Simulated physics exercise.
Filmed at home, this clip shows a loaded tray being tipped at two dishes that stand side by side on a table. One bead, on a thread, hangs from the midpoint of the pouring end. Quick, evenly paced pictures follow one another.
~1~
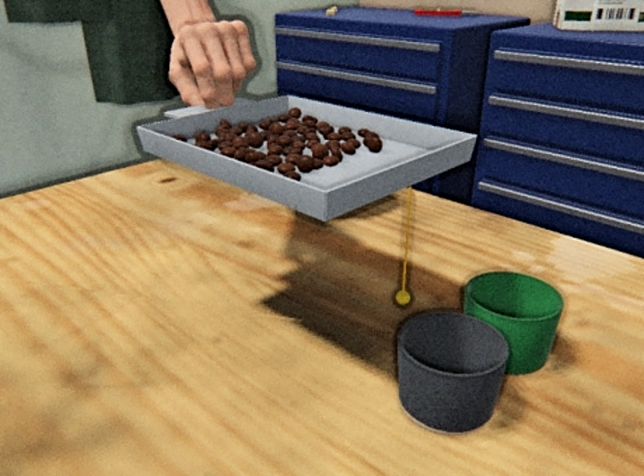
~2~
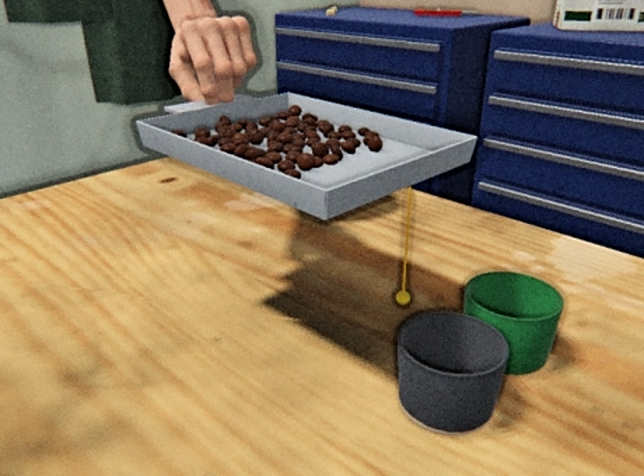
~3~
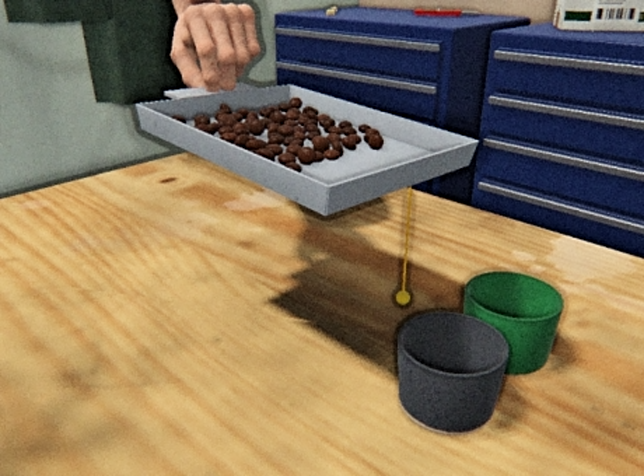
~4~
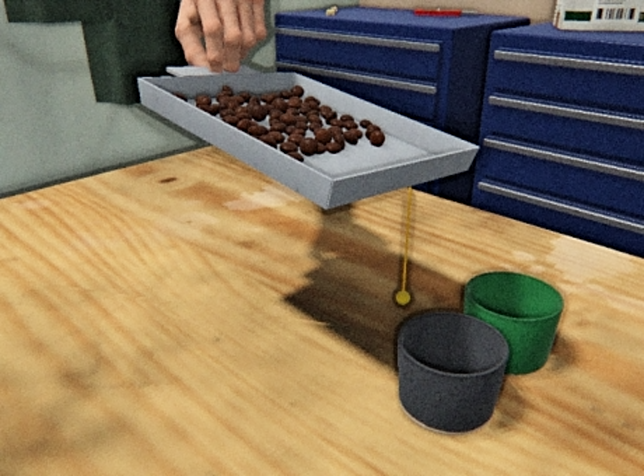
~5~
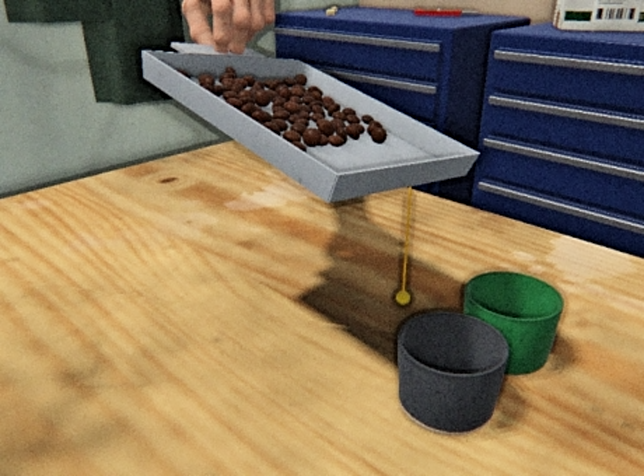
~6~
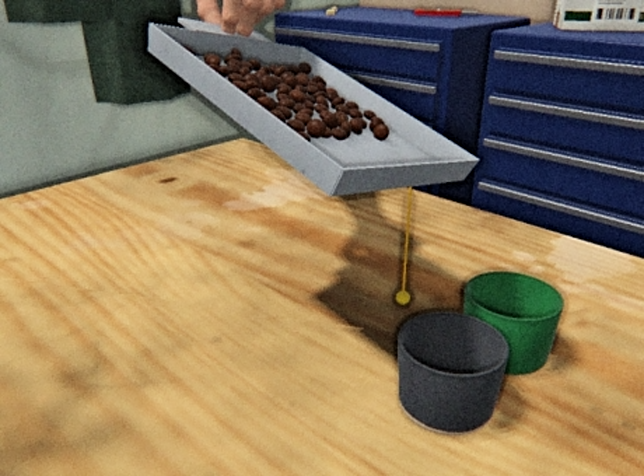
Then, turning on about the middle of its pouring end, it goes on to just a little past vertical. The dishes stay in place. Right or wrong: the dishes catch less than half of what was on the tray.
Right - they catch less than half.
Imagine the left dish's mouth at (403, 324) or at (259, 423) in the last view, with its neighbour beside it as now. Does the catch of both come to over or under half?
So that's a greater portion the first time round, a lesser portion the second.
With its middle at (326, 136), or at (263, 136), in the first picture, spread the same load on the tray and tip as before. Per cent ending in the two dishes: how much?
Around 30 in a hundred the first time, around 40 in a hundred the second.
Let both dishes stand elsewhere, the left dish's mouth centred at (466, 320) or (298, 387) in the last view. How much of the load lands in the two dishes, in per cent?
30 % and 0 %.
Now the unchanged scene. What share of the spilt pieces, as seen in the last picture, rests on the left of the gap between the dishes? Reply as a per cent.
Left fraction: Around 80 per cent.
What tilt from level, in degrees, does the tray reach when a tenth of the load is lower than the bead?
Somewhere near 80 degrees, I'd say.
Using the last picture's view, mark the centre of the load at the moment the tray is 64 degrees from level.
I'd mark it close to (425, 144).
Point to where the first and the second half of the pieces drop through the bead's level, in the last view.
I'd say close to (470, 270) at first and close to (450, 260) later on.
Soon after the last picture, tray tipped steeply; nearly all on the tray; a stray few in the air.
A little later, tray tipped past a quarter turn; about a third on the tray; a small part in the left dish; about a quarter in the right dish; about a quarter outside both; a small part in the air.
Later still, tray tipped past a quarter turn; a small part in the left dish; about a quarter in the right dish; about two thirds outside both.
At rest, tray tipped past a quarter turn; a small part in the left dish; about a quarter in the right dish; about two thirds outside both.
